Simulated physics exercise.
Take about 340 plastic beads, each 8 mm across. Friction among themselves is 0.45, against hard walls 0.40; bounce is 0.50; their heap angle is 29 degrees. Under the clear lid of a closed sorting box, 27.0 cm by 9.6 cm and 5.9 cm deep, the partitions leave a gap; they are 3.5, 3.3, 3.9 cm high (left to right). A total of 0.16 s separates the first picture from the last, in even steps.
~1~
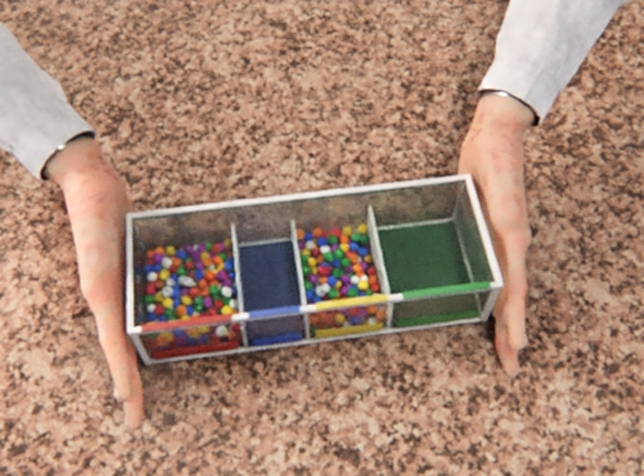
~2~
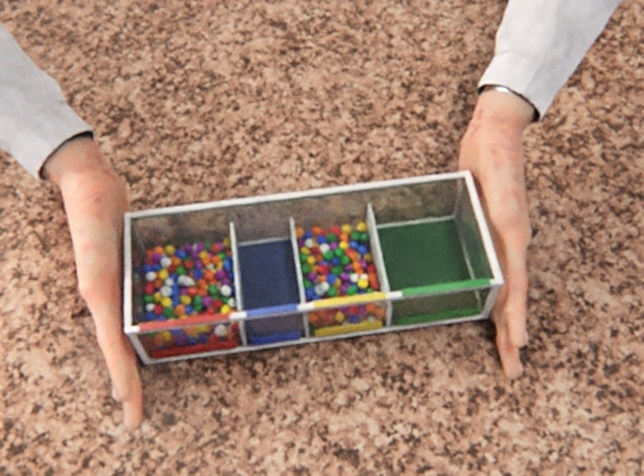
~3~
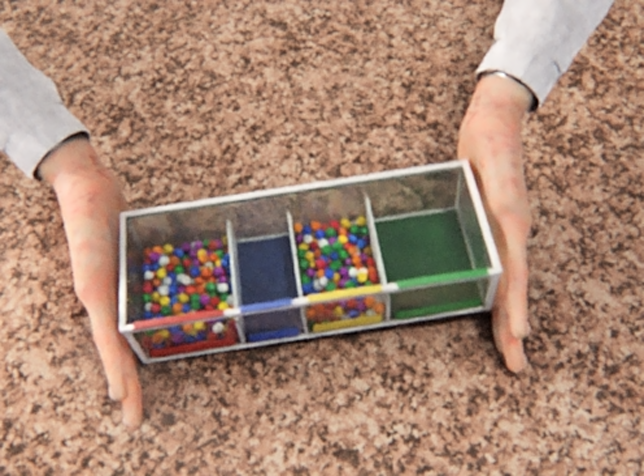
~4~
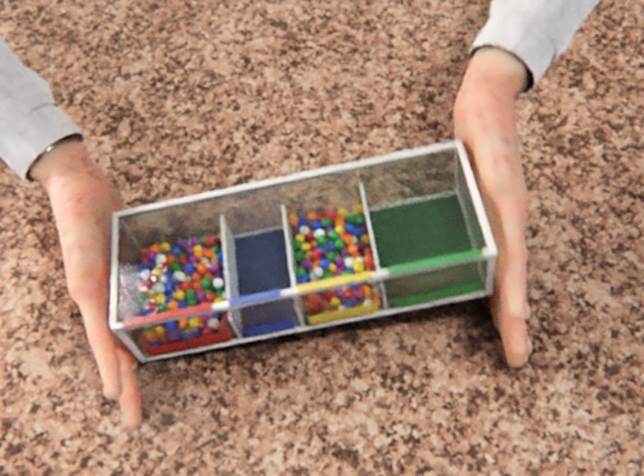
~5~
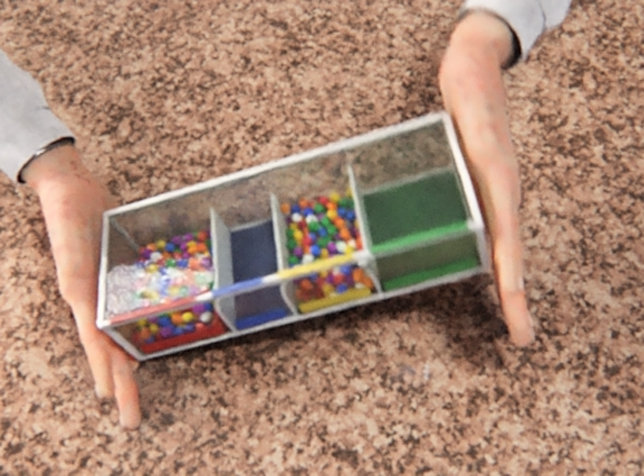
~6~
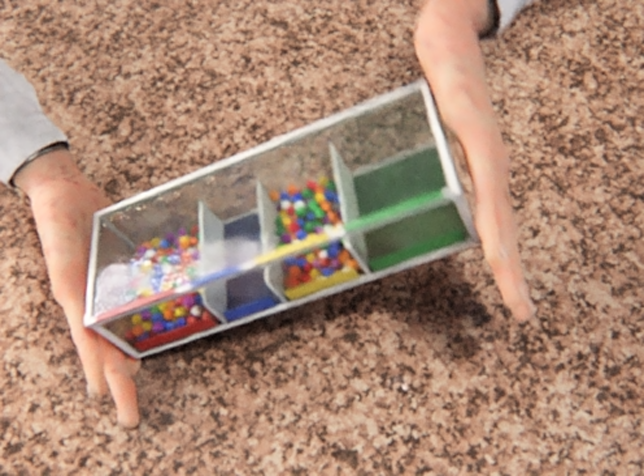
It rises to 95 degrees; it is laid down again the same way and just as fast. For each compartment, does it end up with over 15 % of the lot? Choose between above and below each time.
Red compartment: Above, blue compartment: Below, green compartment: Below, yellow compartment: Below.
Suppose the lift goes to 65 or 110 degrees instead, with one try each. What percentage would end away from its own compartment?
Some 20 and some 40 per cent, respectively.
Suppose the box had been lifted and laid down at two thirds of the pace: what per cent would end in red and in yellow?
The red compartment would end with 95 per cent and the yellow compartment with 0 per cent.
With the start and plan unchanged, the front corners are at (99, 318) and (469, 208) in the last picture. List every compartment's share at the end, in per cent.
Final per cent - red: 95; blue: 5; green: 0; yellow: 5.
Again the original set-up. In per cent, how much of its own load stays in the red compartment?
I'd estimate about 100 %.
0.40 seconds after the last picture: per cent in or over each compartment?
Red 65; blue 20; green 0; yellow 20.
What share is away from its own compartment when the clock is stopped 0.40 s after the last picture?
Near 20 in a hundred.
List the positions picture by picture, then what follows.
The first picture shows box tilt 0 degrees, front corners at (134, 329) and (496, 283); red 60 %, yellow 40 %.
The second picture shows box tilt 1 degrees, front corners at (131, 328) and (496, 280).
The third picture shows box tilt 4 degrees, front corners at (126, 327) and (495, 270), lowest corner left back.
The fourth picture shows box tilt 9 degrees, front corners at (117, 325) and (490, 251), lowest corner left back.
The fifth picture shows box tilt 16 degrees, front corners at (105, 323) and (476, 223), lowest corner left back.
The sixth picture shows box tilt 24 degrees, front corners at (92, 321) and (452, 191), lowest corner left back; red 60 %, yellow 40 %.
Then, 0.40 s after the last picture, tilt 94 degrees; red 65 %, blue 20 %, yellow 20 %.
Then, 0.66 s after the last picture, tilt 39 degrees; red 95 %, blue 5 %.
Then, 1.04 s after the last picture, tilt 0 degrees; red 95 %, blue 5 %.
In the end, red 95 %, blue 5 %, green 0 %, yellow 0 %.
